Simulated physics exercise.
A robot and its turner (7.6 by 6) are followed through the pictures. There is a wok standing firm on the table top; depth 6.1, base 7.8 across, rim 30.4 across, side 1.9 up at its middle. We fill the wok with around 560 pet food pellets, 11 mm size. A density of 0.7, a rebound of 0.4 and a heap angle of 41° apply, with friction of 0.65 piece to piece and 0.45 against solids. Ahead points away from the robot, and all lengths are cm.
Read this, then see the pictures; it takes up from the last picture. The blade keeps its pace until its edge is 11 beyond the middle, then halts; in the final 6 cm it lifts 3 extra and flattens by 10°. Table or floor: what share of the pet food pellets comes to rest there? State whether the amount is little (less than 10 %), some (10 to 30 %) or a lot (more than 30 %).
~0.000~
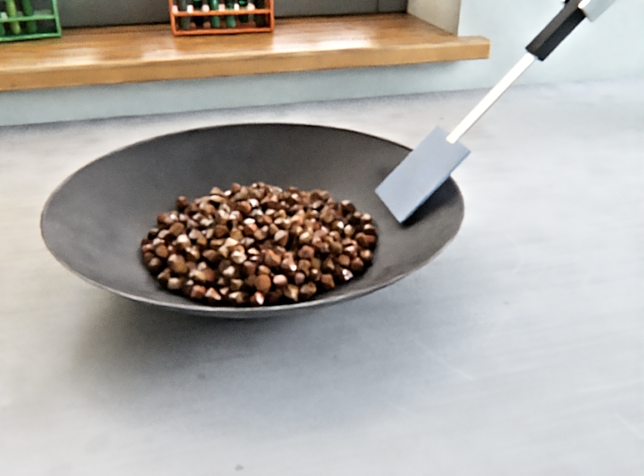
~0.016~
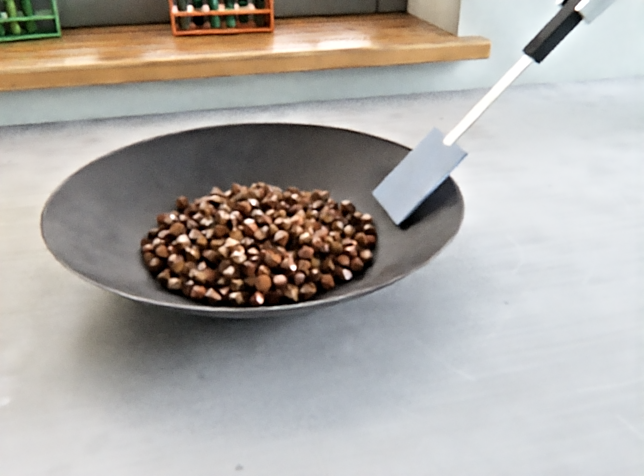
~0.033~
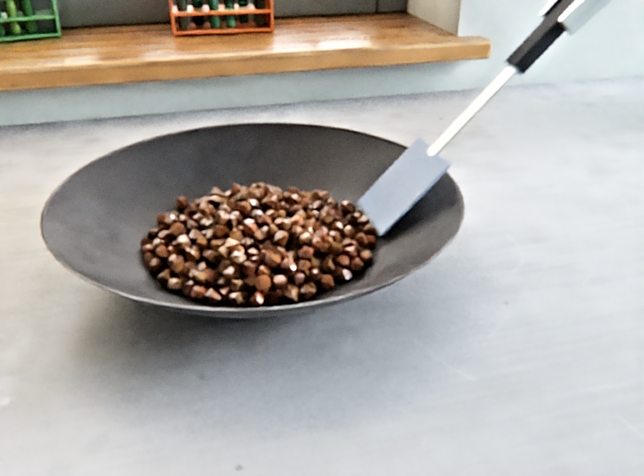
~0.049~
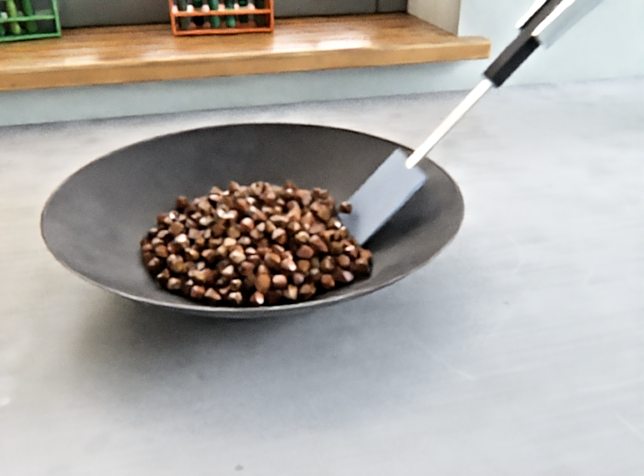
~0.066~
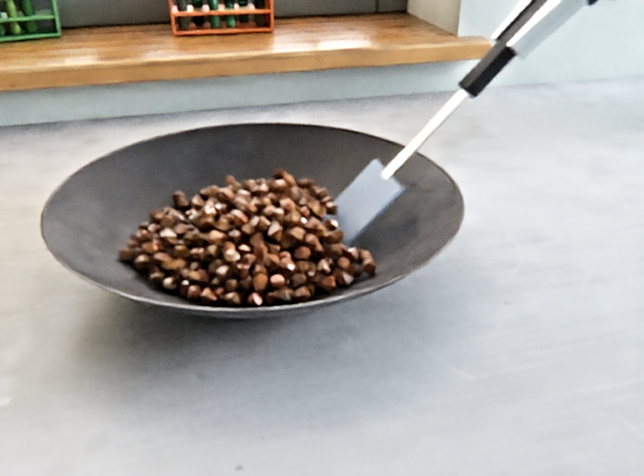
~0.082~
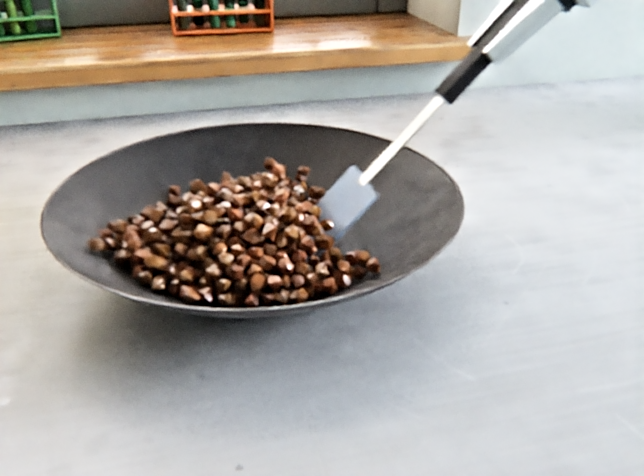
The amount is a lot, more than 30 %.
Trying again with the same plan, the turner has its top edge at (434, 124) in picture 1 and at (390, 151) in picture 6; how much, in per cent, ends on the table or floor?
20 per cent.
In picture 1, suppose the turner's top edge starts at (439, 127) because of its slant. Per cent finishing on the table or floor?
I'd estimate around 35 per cent.
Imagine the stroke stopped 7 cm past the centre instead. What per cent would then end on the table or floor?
That would be something like 10 in a hundred.
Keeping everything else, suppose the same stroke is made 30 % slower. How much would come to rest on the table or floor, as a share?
About 25 in a hundred.
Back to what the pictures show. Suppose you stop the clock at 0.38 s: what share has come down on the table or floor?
I'd put it at around 20 per cent.
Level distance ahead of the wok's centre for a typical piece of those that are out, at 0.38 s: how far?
I'd put it at some 28 centimetres.
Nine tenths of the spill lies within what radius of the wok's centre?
I'd estimate close to 50 centimetres.
After 0.12 s, sloping 46°, highest piece 8 above the table; 558 in the wok, 1 on the blade or in flight.
After 0.16 s, sloping 44°, highest piece 9 above the table; 555 in the wok, 4 on the blade or in flight.
After 0.38 s, sloping 36°, highest piece 17 above the table; 345 in the wok, 122 on the table or floor, 92 on the blade or in flight.
After 1.43 s, sloping 36°, highest piece 6 above the table; 345 in the wok, 214 on the table or floor.
At rest, 345 in the wok, 214 on the table or floor. That is 38 % on the table or floor.
